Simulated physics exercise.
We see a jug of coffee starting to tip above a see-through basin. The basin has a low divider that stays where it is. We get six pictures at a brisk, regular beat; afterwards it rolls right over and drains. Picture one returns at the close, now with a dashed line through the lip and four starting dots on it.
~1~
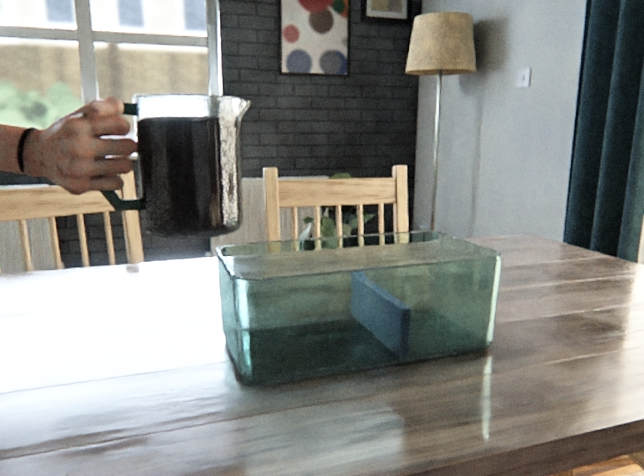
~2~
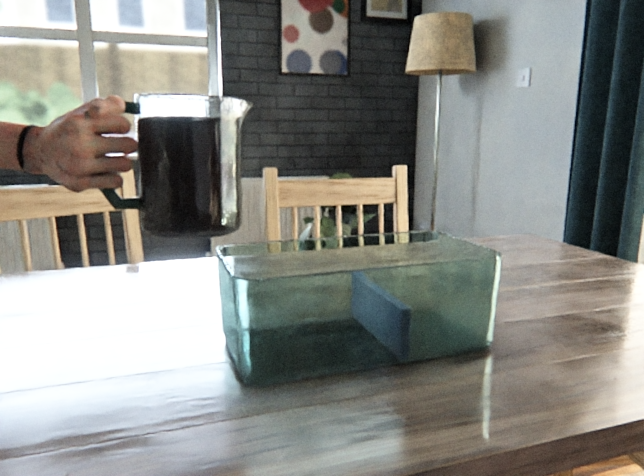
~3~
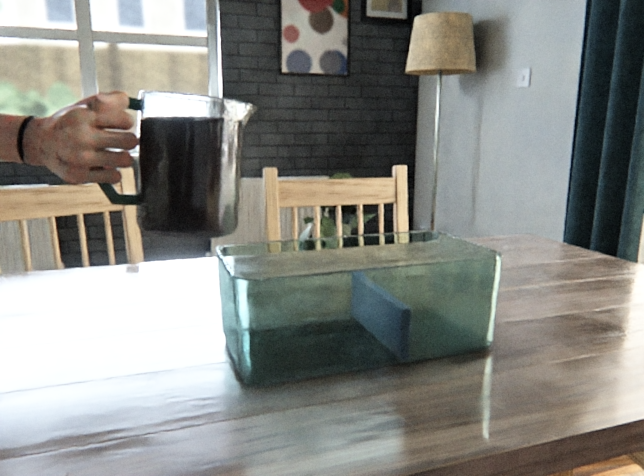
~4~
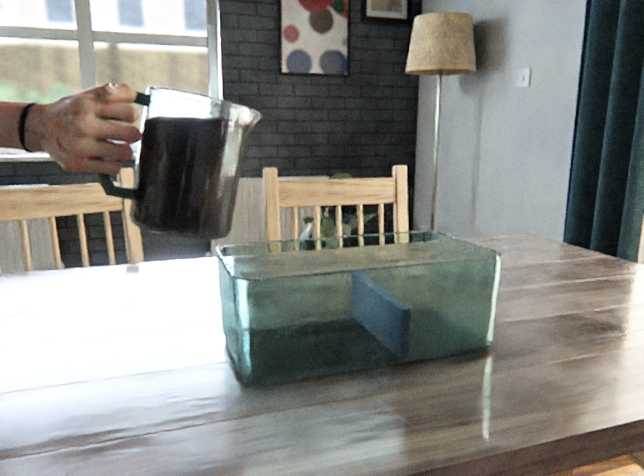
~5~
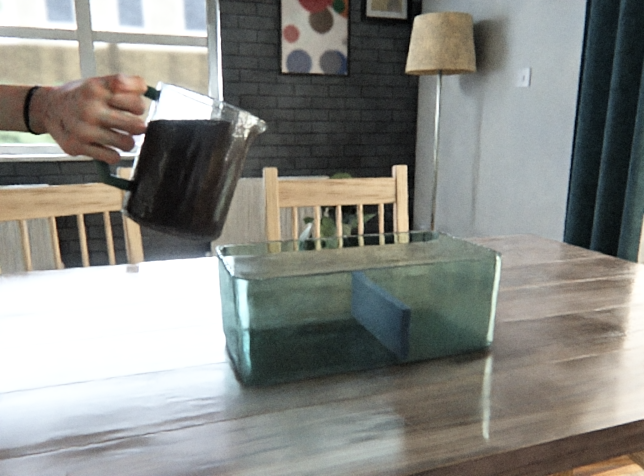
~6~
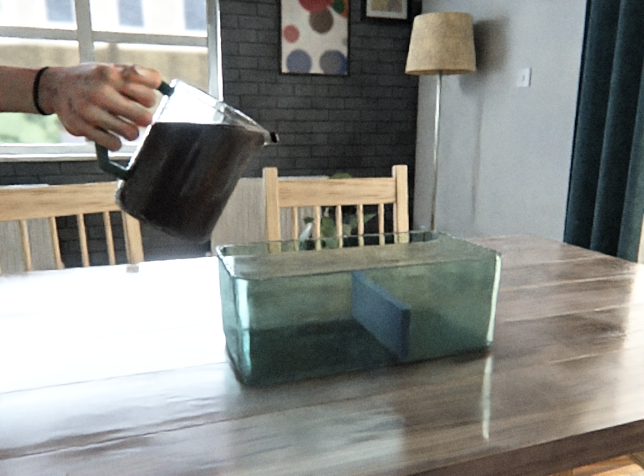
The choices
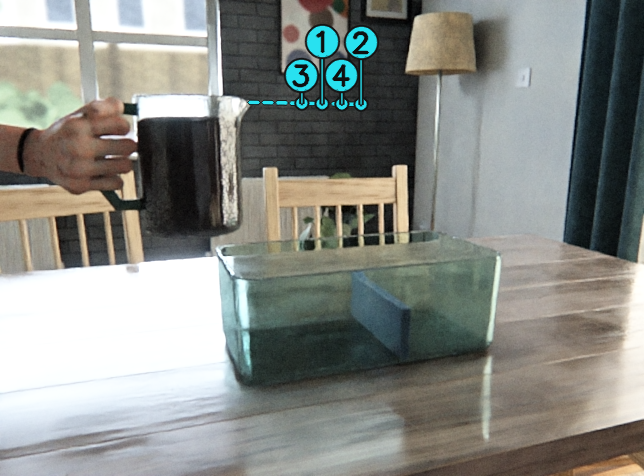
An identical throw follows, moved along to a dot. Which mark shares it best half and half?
Use dot 1.
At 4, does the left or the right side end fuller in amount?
More ends on the right.
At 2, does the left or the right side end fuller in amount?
The right side.
On the marked copy, 1 at (322, 103); 2 at (361, 104); 3 at (301, 103); 4 at (341, 103).
Choosing 1, about 52 % ends left of the wall and 48 % right of it.
Choosing 2, about 6 % ends left of the wall and 92 % right of it.
Choosing 3, about 88 % ends left of the wall and 11 % right of it.
Choosing 4, about 25 % ends left of the wall and 75 % right of it.
